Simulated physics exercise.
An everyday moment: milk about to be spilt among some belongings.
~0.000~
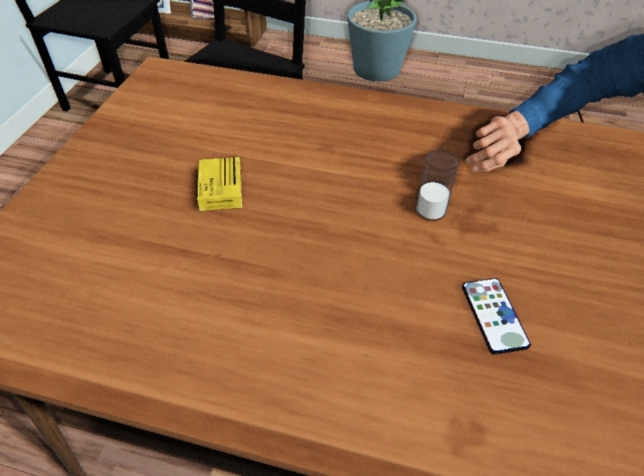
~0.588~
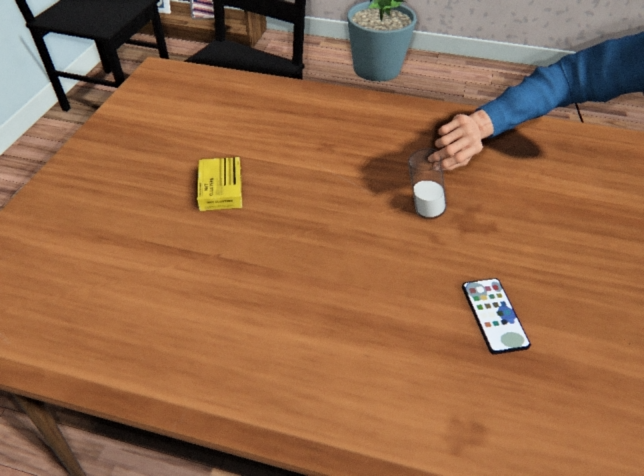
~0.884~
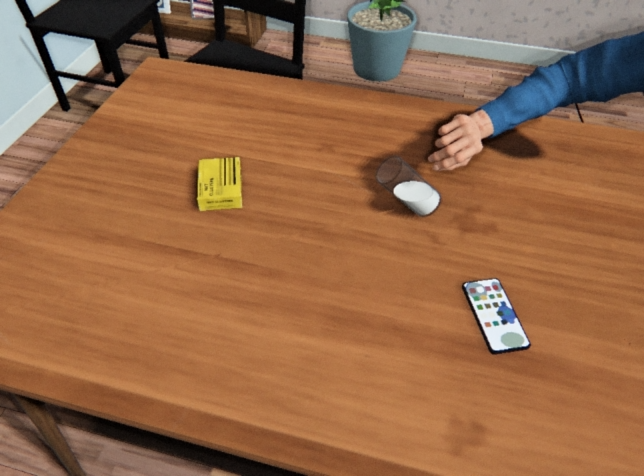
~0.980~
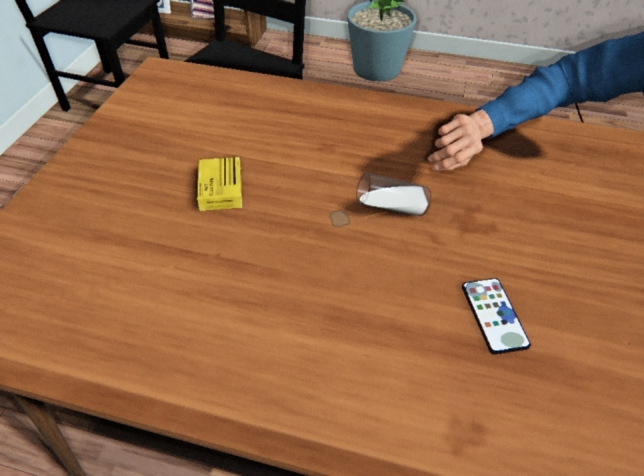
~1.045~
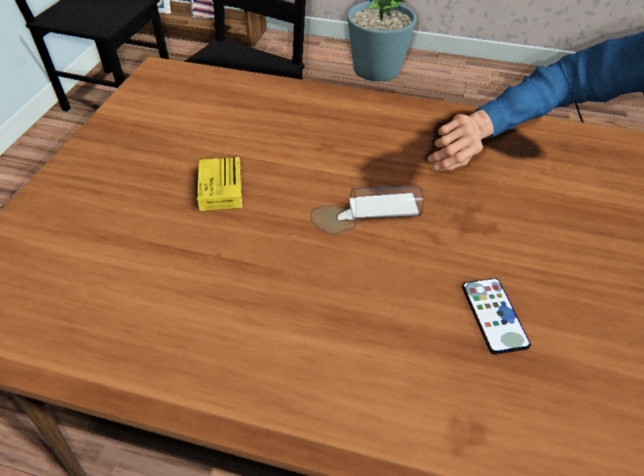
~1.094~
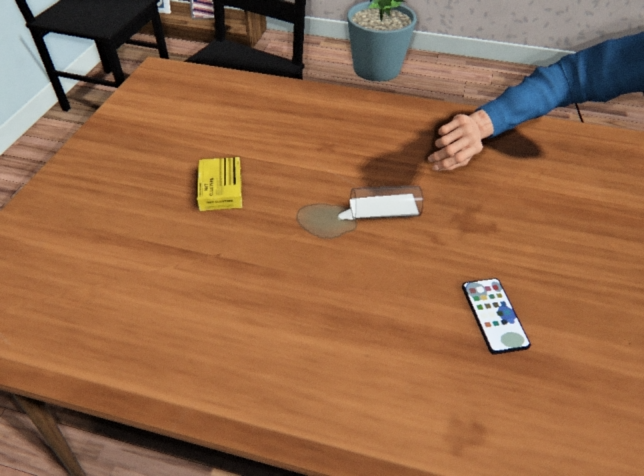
A hand in a blue sleeve moves left across a wooden table and knocks over a glass of milk, which topples leftward onto its side, and a small puddle spreads from its mouth between a yellow packet and a phone.
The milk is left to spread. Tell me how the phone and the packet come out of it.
The phone escapes; the packet is reached.
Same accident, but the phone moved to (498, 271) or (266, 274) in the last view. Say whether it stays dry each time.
In the first try it escapes; in the second it ends up in the puddle.
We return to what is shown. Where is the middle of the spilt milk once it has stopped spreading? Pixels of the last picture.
At about (238, 229).
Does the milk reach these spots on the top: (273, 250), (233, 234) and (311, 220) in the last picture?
First in the puddle, second soaked, third reached.
Around 1.5 s, the puddle covers about as much as a plate; the phone is still dry; the packet is soaking at its edge.
Around 2.2 s, the puddle covers about as much as a tray; the phone is still dry; the packet is soaking at its edge.
Around 3.6 s, the puddle covers about as much as a tray; the phone is still dry; the packet is soaking at its edge.
